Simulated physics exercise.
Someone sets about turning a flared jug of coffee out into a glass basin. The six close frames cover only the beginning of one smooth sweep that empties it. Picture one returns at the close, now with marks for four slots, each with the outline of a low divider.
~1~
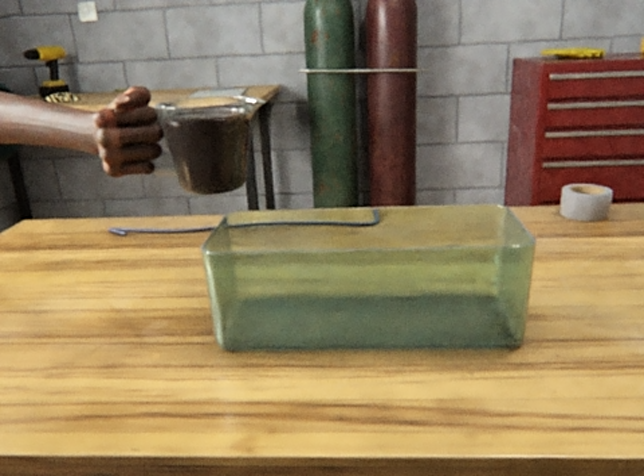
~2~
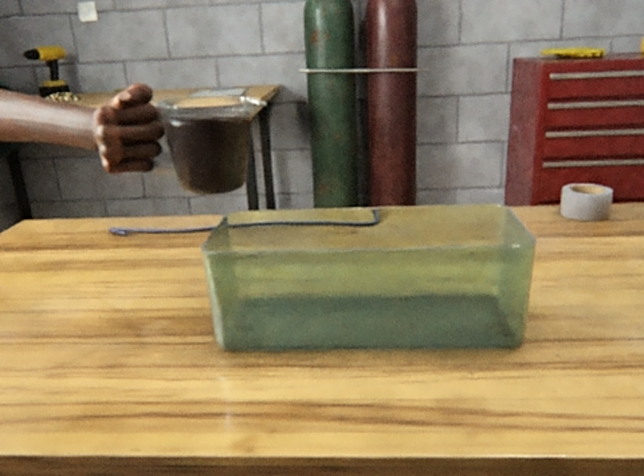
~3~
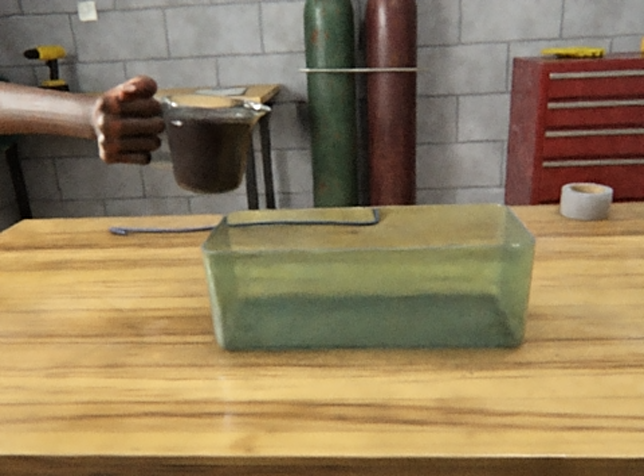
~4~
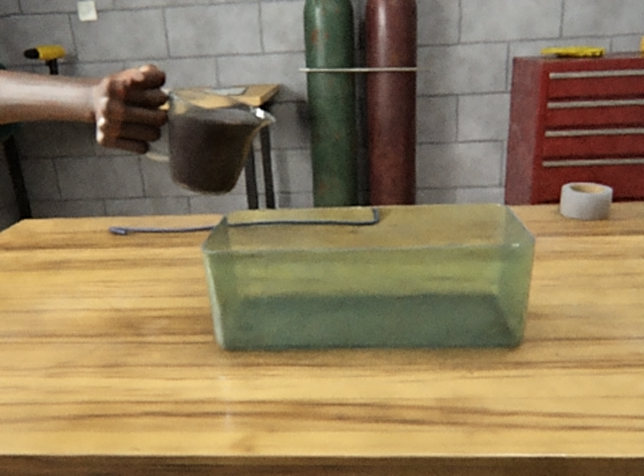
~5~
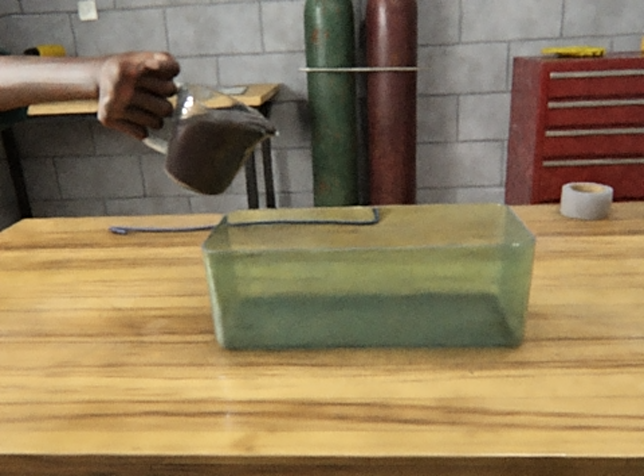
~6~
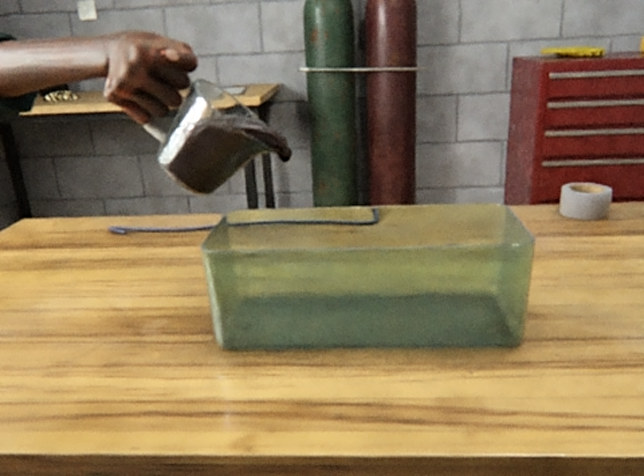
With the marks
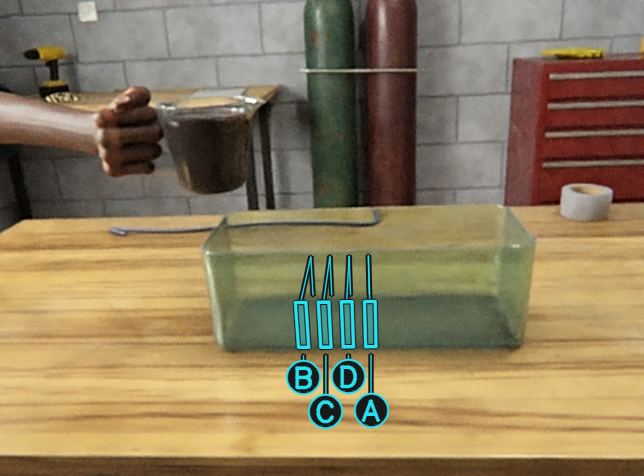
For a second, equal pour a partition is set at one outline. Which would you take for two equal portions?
It is B.
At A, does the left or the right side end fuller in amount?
The left side.
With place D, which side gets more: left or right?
The left one.
On the marked copy, A at (371, 354); B at (303, 355); C at (325, 355); D at (348, 354).
For place A, about 94 % ends left of the wall and 5 % right of it.
For place B, about 47 % ends left of the wall and 52 % right of it.
For place C, about 79 % ends left of the wall and 20 % right of it.
For place D, about 94 % ends left of the wall and 3 % right of it; 3 % is lost outside.
